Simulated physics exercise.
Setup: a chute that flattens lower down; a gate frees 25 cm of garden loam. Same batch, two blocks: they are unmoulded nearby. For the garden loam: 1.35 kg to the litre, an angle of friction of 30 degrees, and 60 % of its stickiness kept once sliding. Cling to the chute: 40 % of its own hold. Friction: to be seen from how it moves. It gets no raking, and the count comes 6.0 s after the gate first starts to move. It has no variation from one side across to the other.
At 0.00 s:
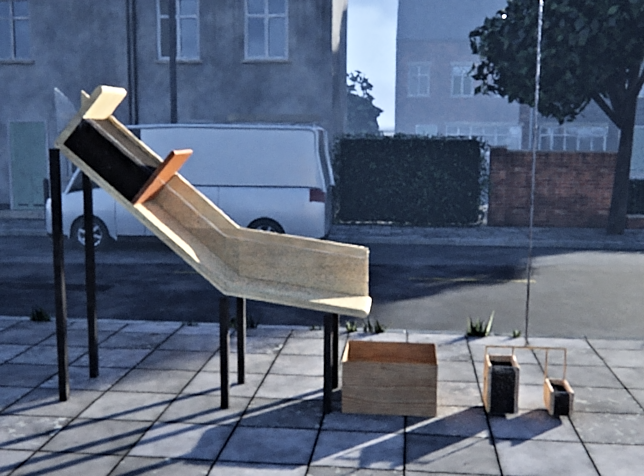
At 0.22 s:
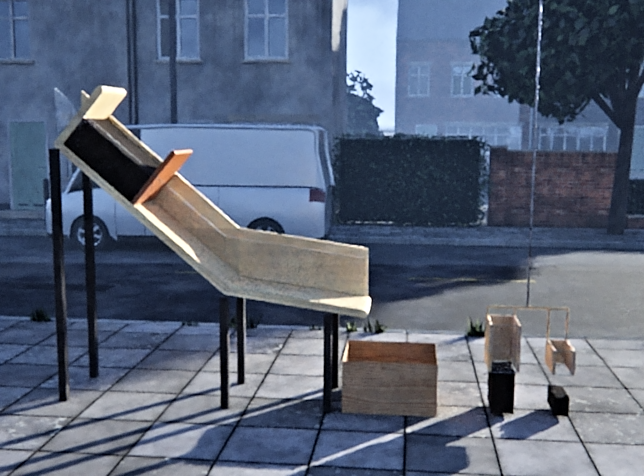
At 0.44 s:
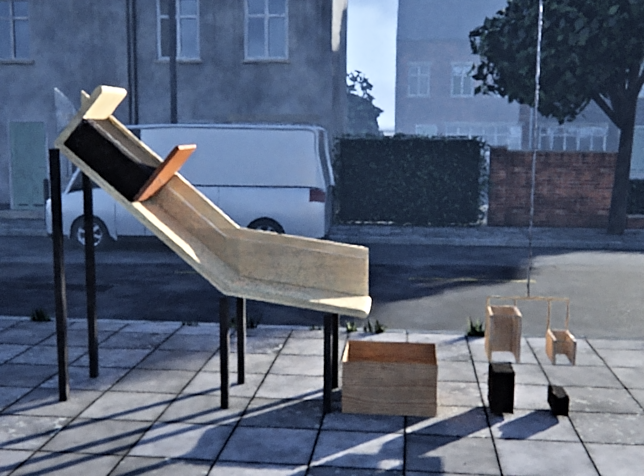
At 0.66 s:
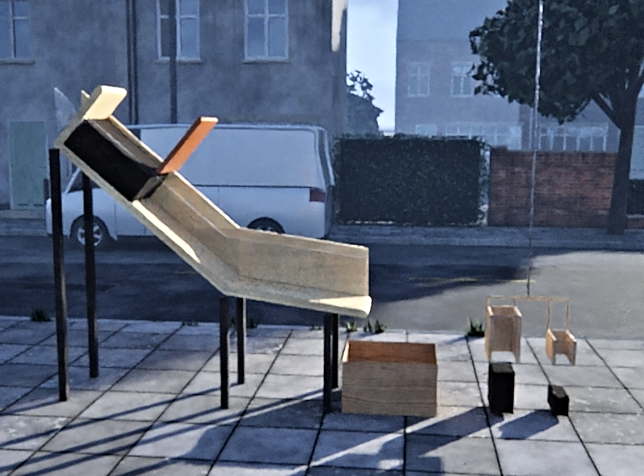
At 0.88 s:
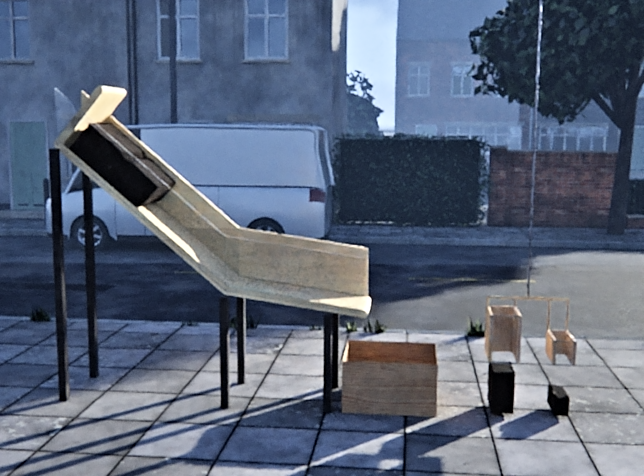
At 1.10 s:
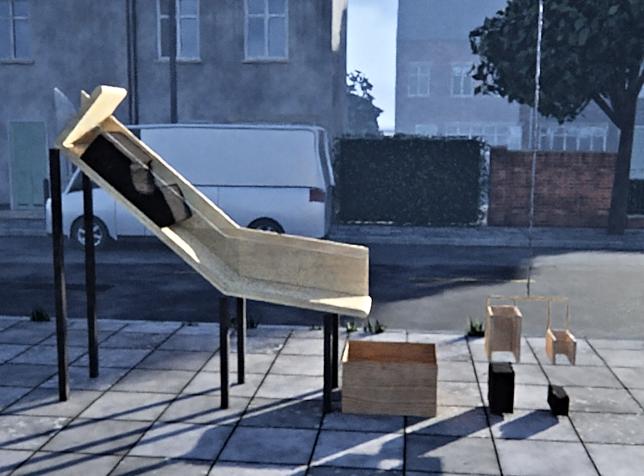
A chute's orange gate swings up and dark soil slides slightly down after moulds lift off two blocks.
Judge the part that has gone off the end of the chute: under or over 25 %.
My guess puts it south of 25 %.
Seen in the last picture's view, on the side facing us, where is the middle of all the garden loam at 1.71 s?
It sits close to (198, 243) in the last view.
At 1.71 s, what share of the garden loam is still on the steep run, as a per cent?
Roughly 80 per cent.
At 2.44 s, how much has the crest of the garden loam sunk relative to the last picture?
Roughly 70 centimetres, give or take.
By 1.71 s, 80 % is on the steep run, 20 % on the flatter one and 0 % past the end.
By 2.44 s, 45 % is on the steep run, 55 % on the flatter one and 0 % past the end.
By 3.17 s, 45 % is on the steep run, 55 % on the flatter one and 0 % past the end.
By 3.89 s, 45 % is on the steep run, 55 % on the flatter one and 0 % past the end.
By 6.39 s, at the end, 45 % is on the steep run, 55 % on the flatter one and 0 % past the end.
